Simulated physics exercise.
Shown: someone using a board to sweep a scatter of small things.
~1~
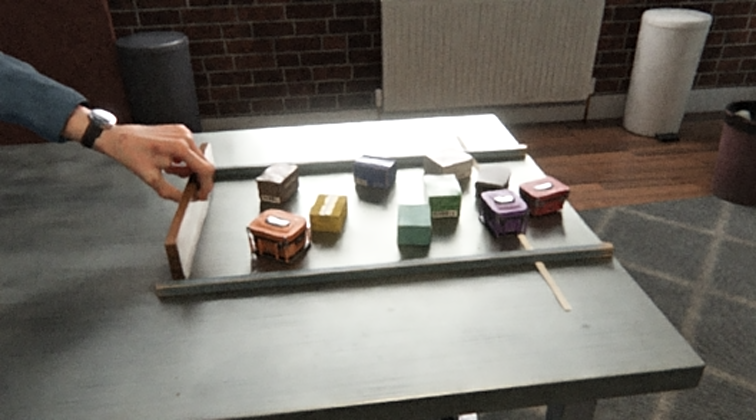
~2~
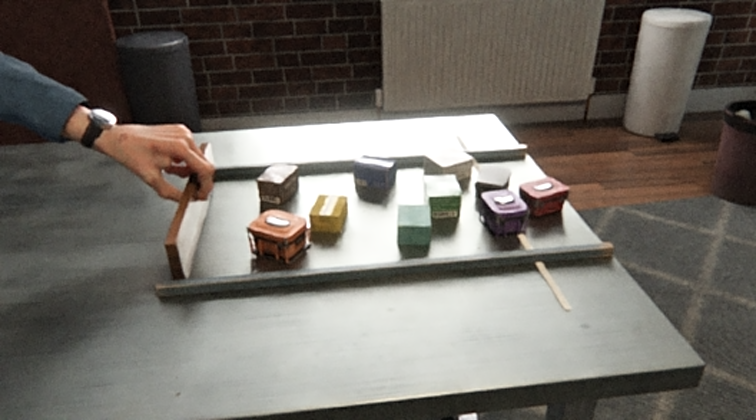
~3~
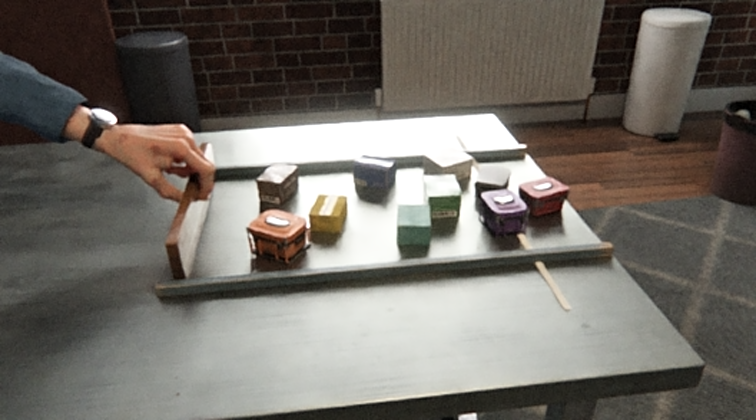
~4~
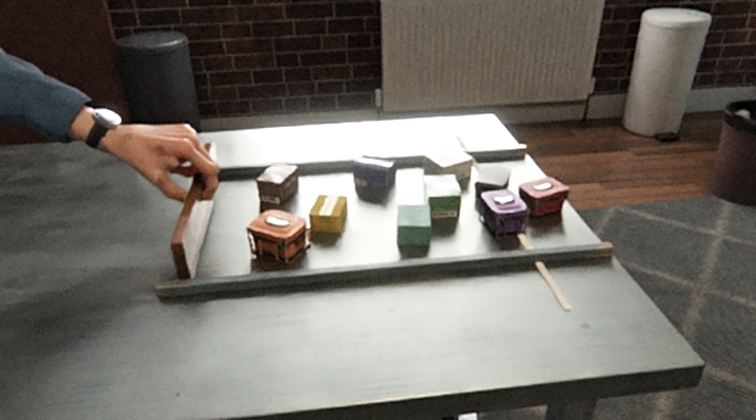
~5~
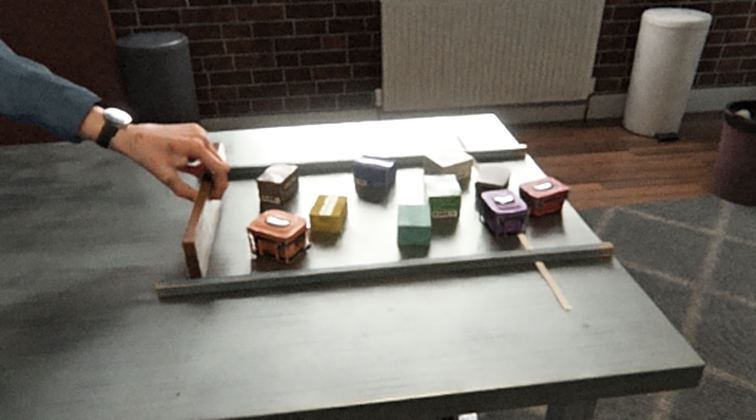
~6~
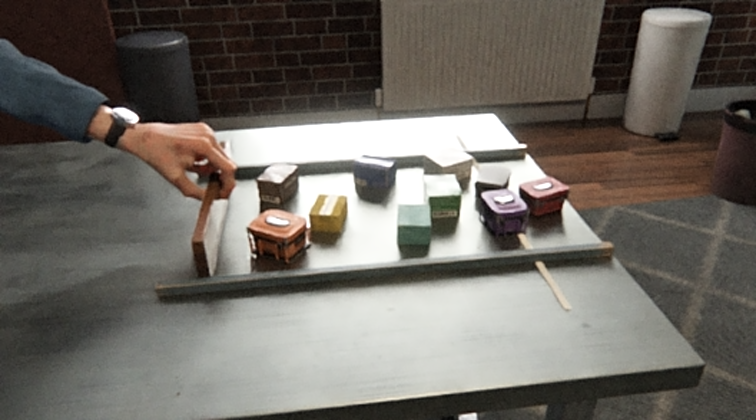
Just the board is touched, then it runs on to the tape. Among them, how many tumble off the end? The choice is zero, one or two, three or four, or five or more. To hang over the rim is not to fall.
So in the end, three or four bits get shoved clean off.
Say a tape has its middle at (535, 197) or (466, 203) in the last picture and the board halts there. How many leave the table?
Try by try, 7 and 0.
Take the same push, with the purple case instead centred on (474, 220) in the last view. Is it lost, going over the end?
From that start the object does not stay.
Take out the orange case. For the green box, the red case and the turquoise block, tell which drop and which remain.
So: The green box does not drop, the red case goes down, the turquoise block does not drop.
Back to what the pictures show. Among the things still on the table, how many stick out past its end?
The number is 2.
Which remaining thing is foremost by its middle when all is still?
That's the turquoise block.
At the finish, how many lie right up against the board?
All in all, 3.
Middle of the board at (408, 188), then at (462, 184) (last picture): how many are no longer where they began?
One spot: 8. Other spot: 10.
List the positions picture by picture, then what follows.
In the first picture, red case (542, 198); grey case (493, 183); purple case (503, 213); board (195, 204); tape (499, 200).
In the second picture, grey case (493, 183); board (195, 204).
In the third picture, purple case (503, 213); white box (448, 164).
In the fourth picture, red case (542, 197); turquoise block (413, 225).
In the fifth picture, grey case (493, 183); orange case (280, 236).
In the sixth picture, red case (542, 197); grey case (493, 183); purple case (503, 213); board (216, 202); tape (499, 200).
Soon after, none off yet; red case at rest near (542, 197); grey case at rest near (493, 183); purple case at rest near (503, 213).
Then, none off yet; red case moving near (545, 197); grey case moving near (498, 182); purple case moved a little near (523, 212).
At rest, the number that fall off is three or four; fallen, white box, purple case, grey case and red case.
